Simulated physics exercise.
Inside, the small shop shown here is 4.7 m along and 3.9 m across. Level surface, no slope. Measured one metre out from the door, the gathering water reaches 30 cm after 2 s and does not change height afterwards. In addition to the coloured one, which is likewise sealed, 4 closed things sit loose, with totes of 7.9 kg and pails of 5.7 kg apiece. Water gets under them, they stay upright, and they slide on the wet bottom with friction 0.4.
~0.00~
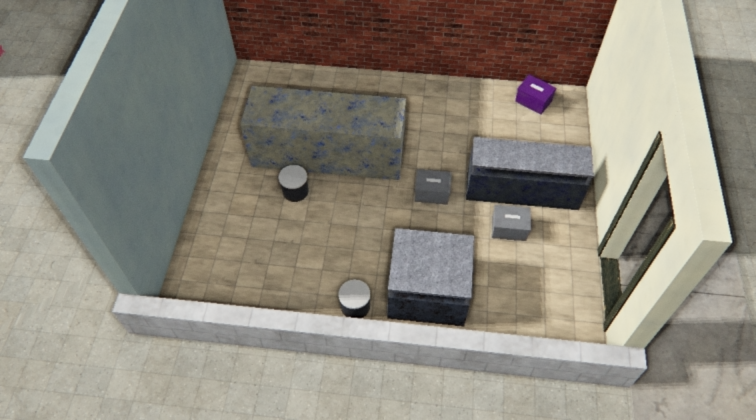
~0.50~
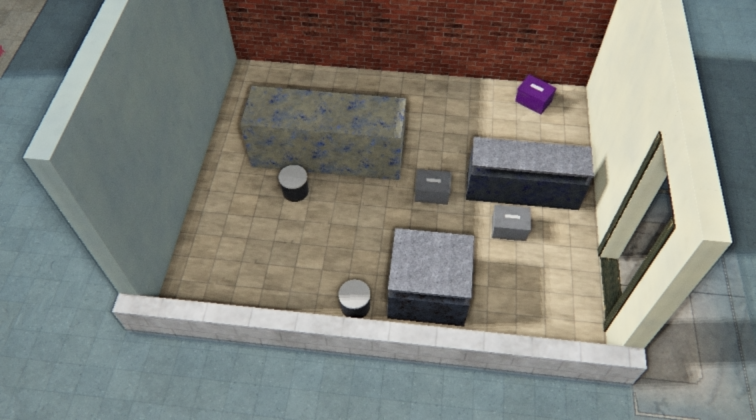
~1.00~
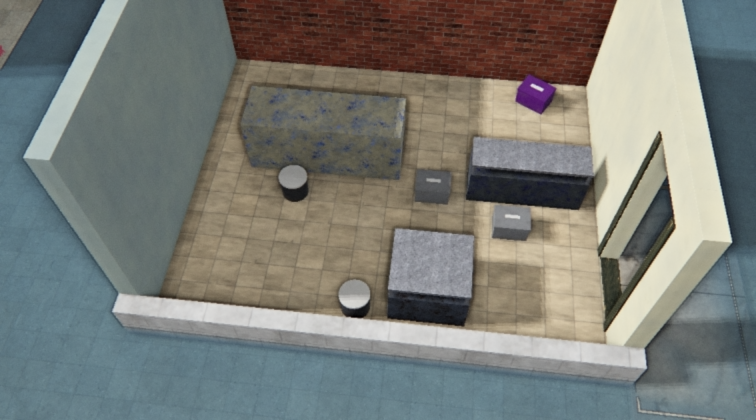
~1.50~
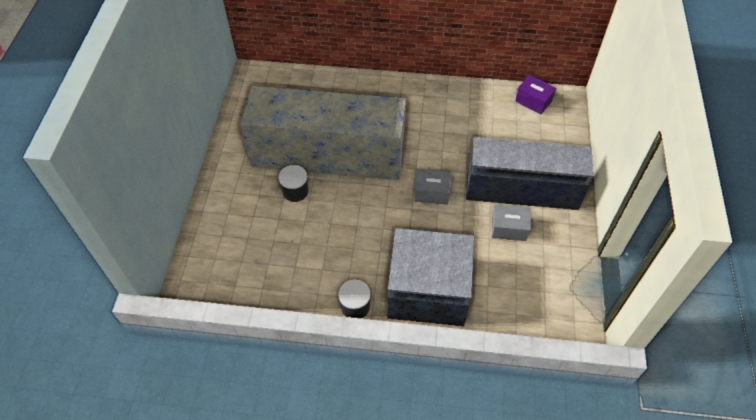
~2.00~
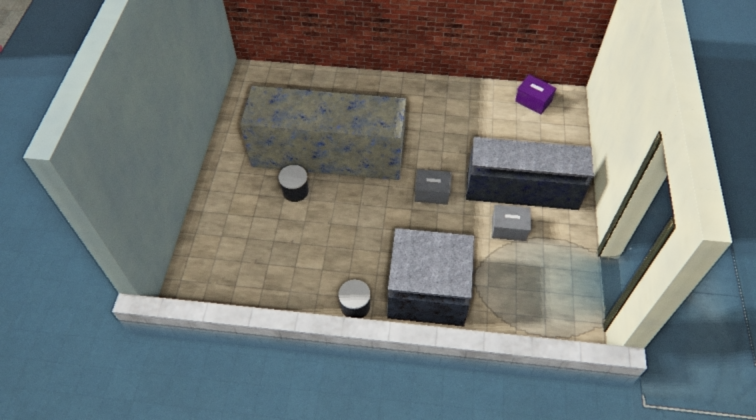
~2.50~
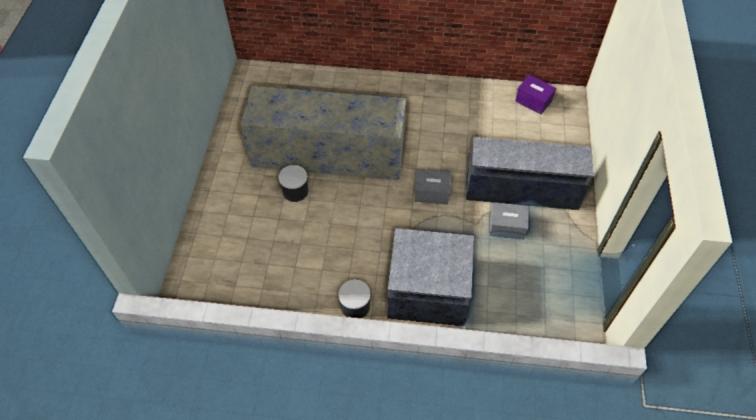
A small open-topped shop with blocks, bins and totes standing still as water surrounds it and spreads inside through the right doorway.
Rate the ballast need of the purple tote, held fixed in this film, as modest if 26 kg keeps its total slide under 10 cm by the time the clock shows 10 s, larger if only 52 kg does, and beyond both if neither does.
Ballast need: Modest.
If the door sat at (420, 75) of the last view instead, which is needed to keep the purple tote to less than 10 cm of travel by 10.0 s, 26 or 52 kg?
Result: The lesser mass is plenty.
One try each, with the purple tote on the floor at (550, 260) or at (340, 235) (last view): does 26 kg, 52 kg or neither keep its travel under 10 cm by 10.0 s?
At the first spot the heavier mass is required, at the second the lesser mass is plenty.
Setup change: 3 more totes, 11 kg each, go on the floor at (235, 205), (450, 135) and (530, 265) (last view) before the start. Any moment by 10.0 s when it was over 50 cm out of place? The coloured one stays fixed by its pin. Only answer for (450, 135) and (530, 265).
First one: Inside the limit; second one: Beyond the limit.
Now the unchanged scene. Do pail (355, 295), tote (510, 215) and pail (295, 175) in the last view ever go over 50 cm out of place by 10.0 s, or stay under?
In order: Within the mark, above the mark, above the mark.
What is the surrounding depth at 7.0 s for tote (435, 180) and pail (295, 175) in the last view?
Roughly 4 and 12 cm.
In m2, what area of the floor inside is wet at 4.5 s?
Close to 9.5 m2, I'd say.
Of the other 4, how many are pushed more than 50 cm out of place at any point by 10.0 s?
That adds up to 3.
After 3.5 s the purple tote would be 0 cm from its start with 26 kg and 0 cm from its start with 52 kg; 0 cm of water round it then.
After 4.5 s the purple tote would be 0 cm from its start with 26 kg and 0 cm from its start with 52 kg; 0 cm of water round it then.
After 7.0 s the purple tote would be 0 cm from its start with 26 kg and 0 cm from its start with 52 kg; 2 cm of water round it then.
After 10.0 s the purple tote would be 0 cm from its start with 26 kg and 0 cm from its start with 52 kg; 5 cm of water round it then.
